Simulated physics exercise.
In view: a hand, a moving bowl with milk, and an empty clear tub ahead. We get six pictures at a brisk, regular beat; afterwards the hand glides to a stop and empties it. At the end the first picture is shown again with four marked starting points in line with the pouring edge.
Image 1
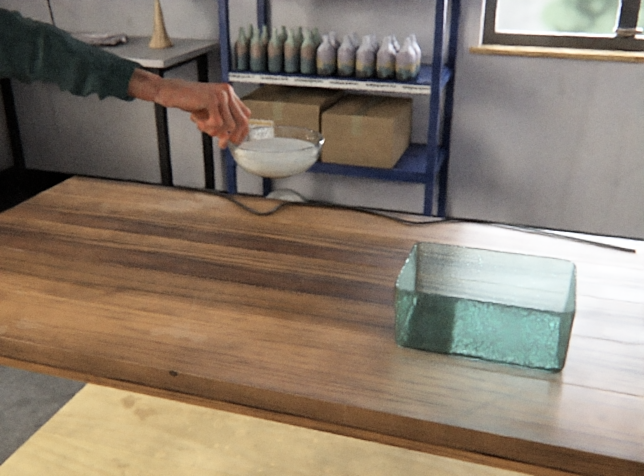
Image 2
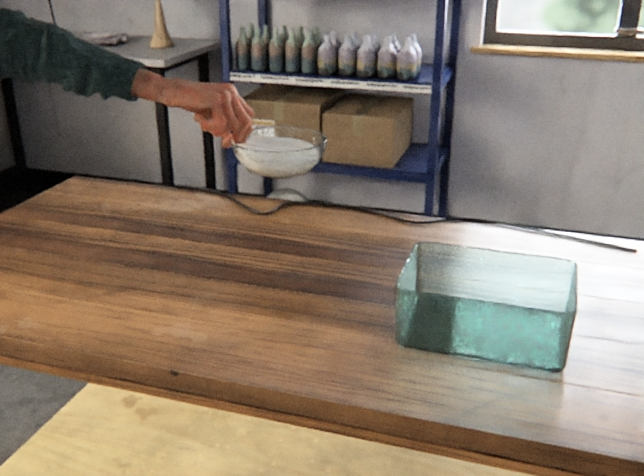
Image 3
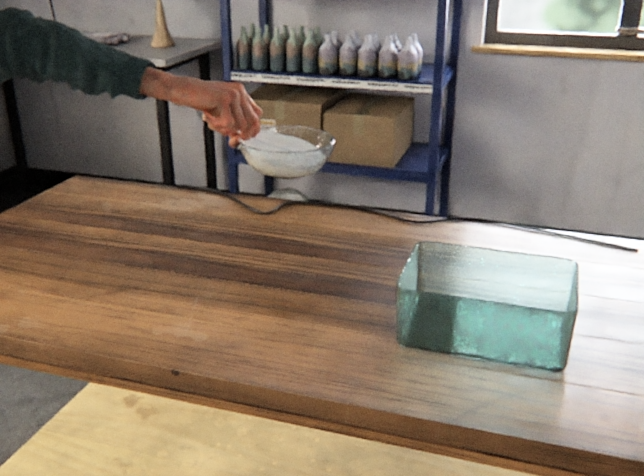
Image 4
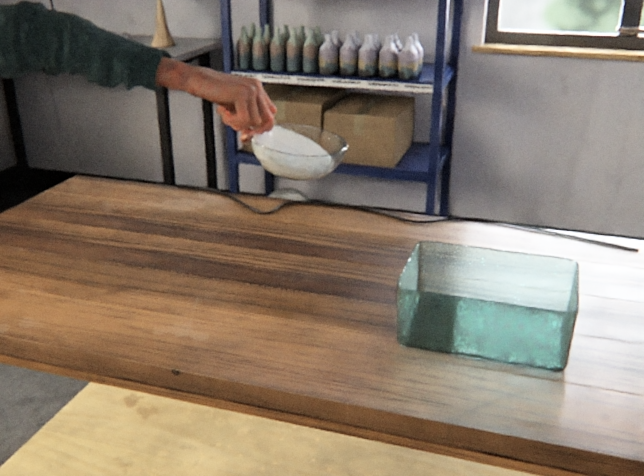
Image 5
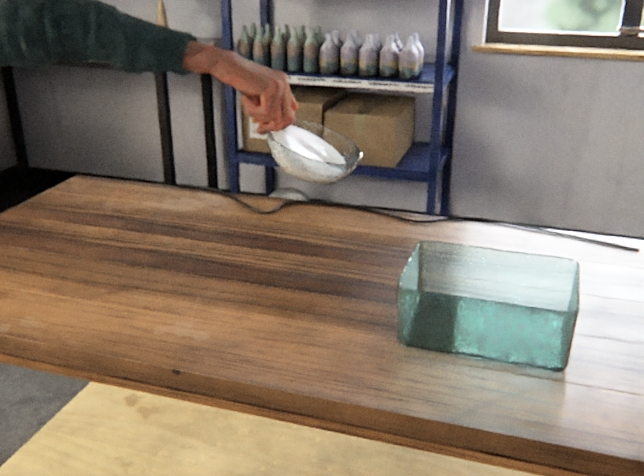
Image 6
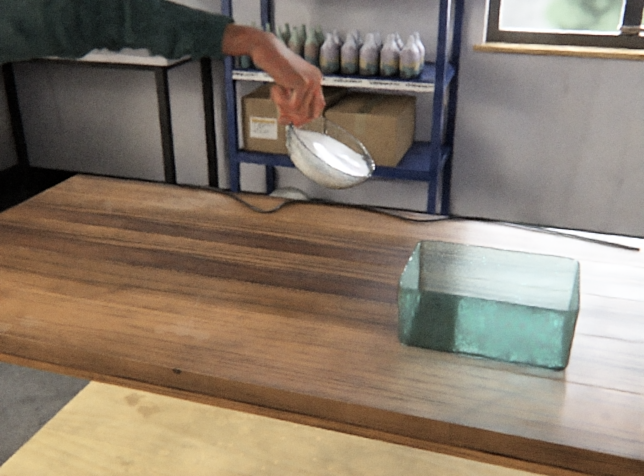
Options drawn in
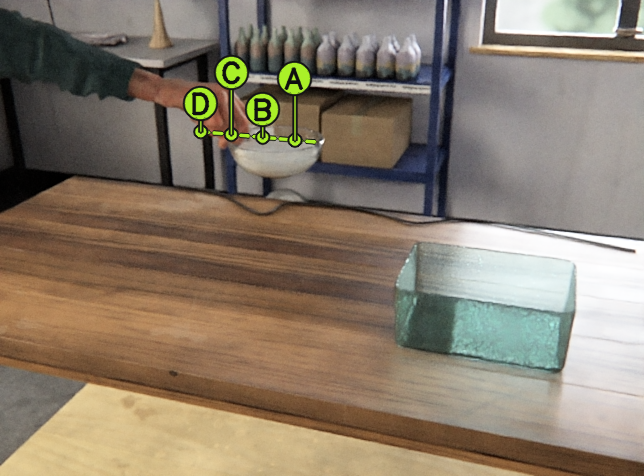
A hand held a clear glass bowl of milk above a wooden table, moved it to the right toward an empty, greenish clear tub, and gradually tilted it as it went.
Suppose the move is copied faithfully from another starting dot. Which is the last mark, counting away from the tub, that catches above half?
A is the one.
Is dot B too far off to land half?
Yes.
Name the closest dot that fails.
It is B.
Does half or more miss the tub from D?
Yes, that goes wrong.
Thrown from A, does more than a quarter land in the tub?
Yes, it does.
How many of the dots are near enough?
One of the four.
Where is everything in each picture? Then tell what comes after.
The first picture shows upright, lip at (319, 142); tub from (394, 343) to (564, 371); nothing has left yet.
The second picture shows upright, lip at (323, 142); nothing has left yet.
The third picture shows upright, lip at (331, 143); nothing has left yet.
The fourth picture shows tipped about 7°, lip at (343, 149); milk is over the rim, down to (265, 132).
The fifth picture shows tipped about 18°, lip at (358, 159); nothing has left yet.
The sixth picture shows tipped about 33°, lip at (371, 172); nothing has left yet.
On the marked copy, A at (294, 140); B at (262, 137); C at (231, 134); D at (200, 131).
With A, about 71 % lands in the tub, 20 % falls short and 9 % goes beside or beyond.
With B, about 20 % lands in the tub, 75 % falls short and 5 % goes beside or beyond.
With C, about 0 % lands in the tub, 99 % falls short.
With D, about 0 % lands in the tub, 100 % falls short.
